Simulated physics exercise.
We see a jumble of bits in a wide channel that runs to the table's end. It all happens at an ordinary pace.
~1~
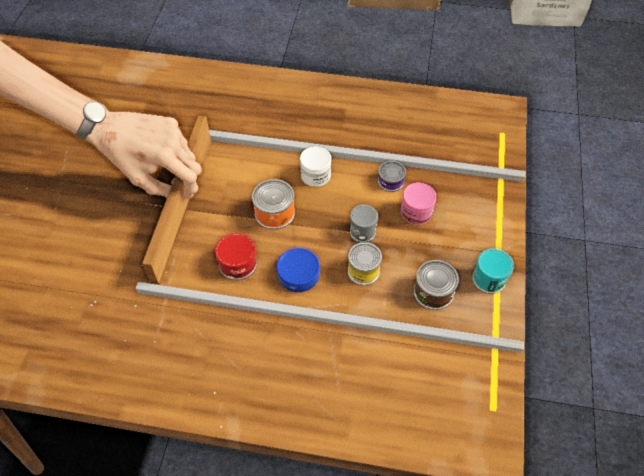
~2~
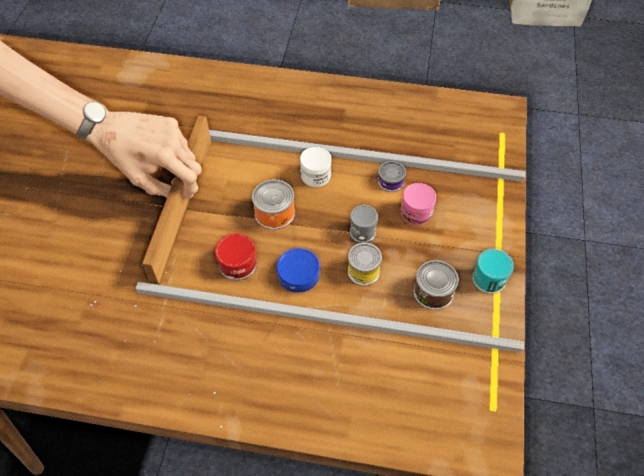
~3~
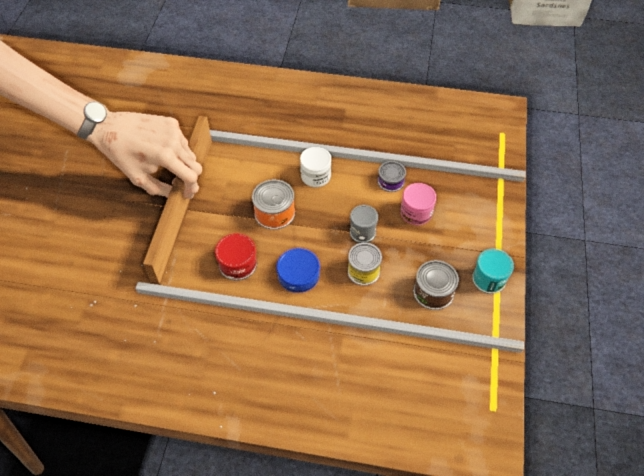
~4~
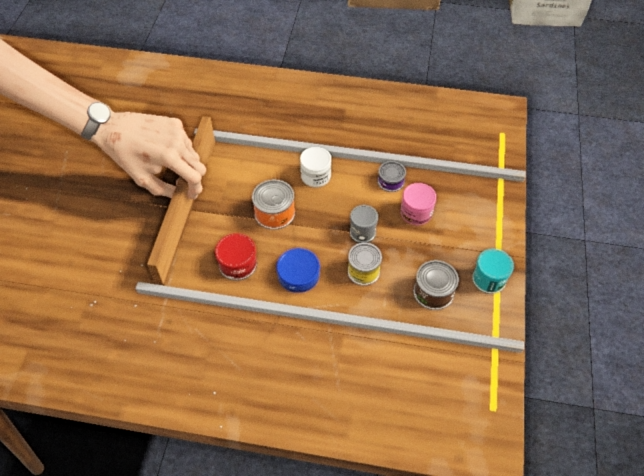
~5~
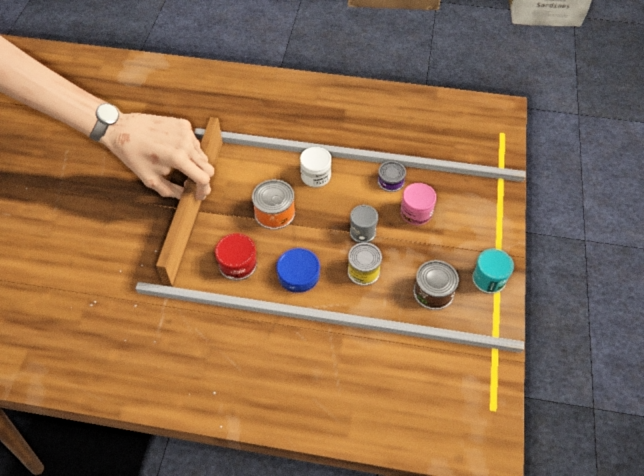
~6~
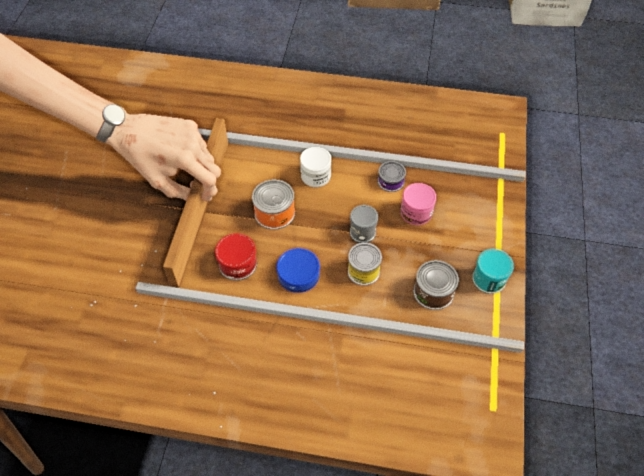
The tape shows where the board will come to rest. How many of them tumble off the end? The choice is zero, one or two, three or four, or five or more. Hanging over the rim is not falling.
The number that fall off is five or more.
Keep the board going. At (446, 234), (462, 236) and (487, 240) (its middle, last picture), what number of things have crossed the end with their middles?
Past the end: 1, 1 and 6.
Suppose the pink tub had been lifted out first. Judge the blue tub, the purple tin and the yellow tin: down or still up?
The blue tub goes over; the purple tin falls; the yellow tin is kept.
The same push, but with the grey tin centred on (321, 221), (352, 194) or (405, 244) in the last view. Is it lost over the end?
In that order, it stays on; stays on; tumbles off.
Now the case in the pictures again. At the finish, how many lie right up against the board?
The number is 4.
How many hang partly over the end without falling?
4 of them.
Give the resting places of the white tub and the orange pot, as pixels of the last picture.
About (518, 194), and the other about (523, 232).
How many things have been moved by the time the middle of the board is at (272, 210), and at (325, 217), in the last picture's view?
3 and 6.
A little later, none off yet; turquoise pot at rest near (492, 272); brown tin at rest near (436, 285); pink tub at rest near (418, 204).
When it is over, the number that fall off is five or more; down, blue tub, grey tin, purple tin, pink tub, brown tin and turquoise pot.
